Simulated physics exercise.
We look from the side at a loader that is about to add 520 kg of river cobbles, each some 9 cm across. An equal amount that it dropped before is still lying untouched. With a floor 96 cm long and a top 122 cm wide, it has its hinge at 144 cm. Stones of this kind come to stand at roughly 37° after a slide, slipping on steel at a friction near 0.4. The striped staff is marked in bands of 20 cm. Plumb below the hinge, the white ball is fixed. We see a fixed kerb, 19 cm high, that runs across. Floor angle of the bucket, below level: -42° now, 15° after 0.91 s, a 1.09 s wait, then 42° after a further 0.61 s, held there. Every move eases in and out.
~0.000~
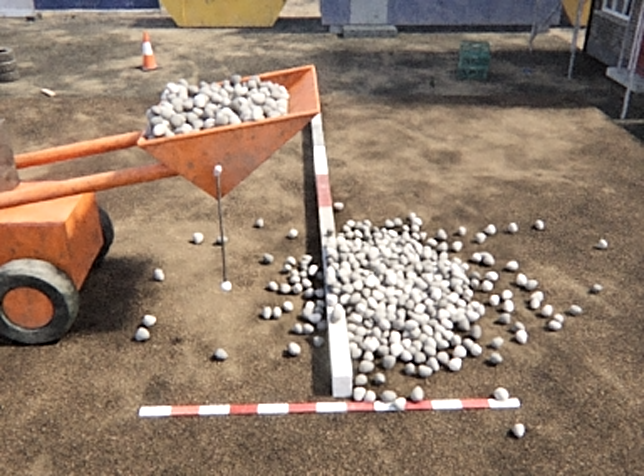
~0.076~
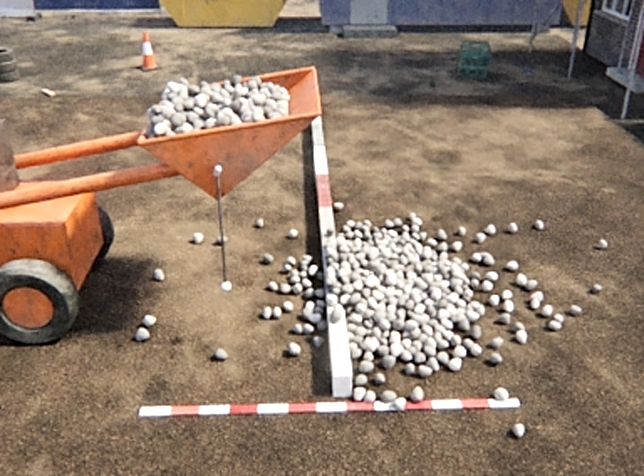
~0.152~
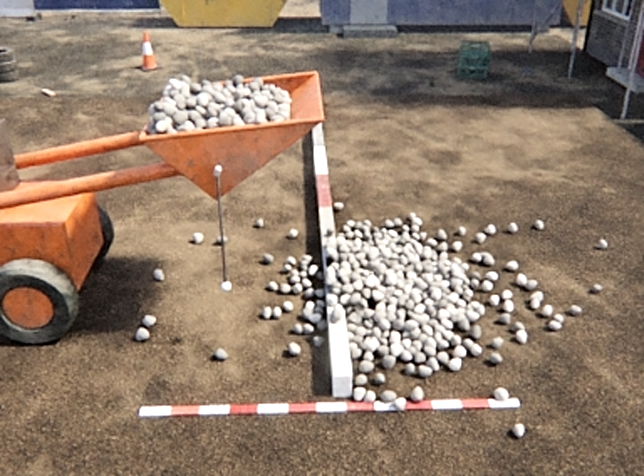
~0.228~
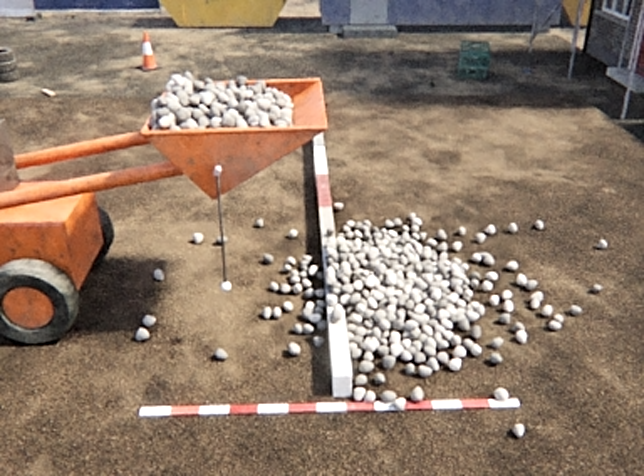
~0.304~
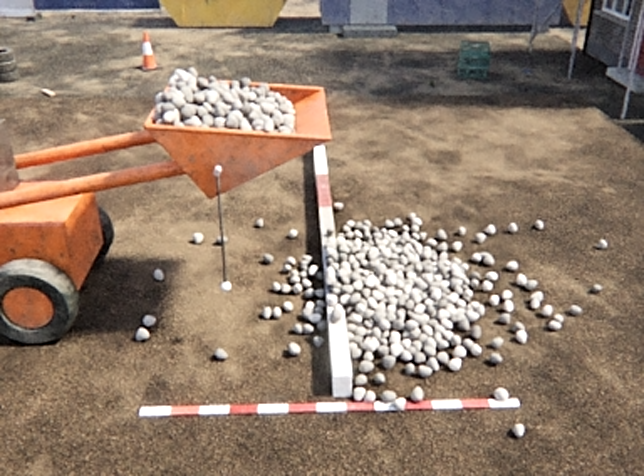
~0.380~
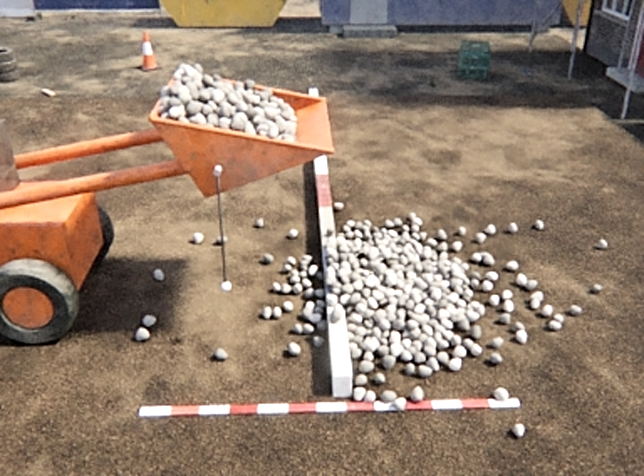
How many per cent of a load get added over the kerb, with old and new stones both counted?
61 %.
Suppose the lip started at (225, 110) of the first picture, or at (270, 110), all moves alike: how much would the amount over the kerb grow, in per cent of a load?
Around 0 and 20 percent respectively.
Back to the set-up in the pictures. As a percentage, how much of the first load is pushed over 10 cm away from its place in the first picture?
Roughly 10 per cent of them.
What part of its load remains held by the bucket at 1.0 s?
That works out to about 100 %.
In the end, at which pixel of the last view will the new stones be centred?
They end up centred around (353, 275).
After 0.7 s the floor is at 6°; in per cent of one load, 100 in the bucket, 10 on this side of the kerb, 91 over the kerb; the foremost stones are at (560, 278).
After 1.0 s the floor is at 15°; in per cent of one load, 100 in the bucket, 11 on this side of the kerb, 91 over the kerb; the foremost stones are at (560, 278).
After 3.1 s the floor is at 42°; in per cent of one load, 0 in the bucket, 53 on this side of the kerb, 149 over the kerb; the foremost stones are at (560, 280).
After 5.8 s the floor is at 42°; in per cent of one load, 0 in the bucket, 49 on this side of the kerb, 152 over the kerb; the foremost stones are at (560, 280). Net gain over the kerb, 61.
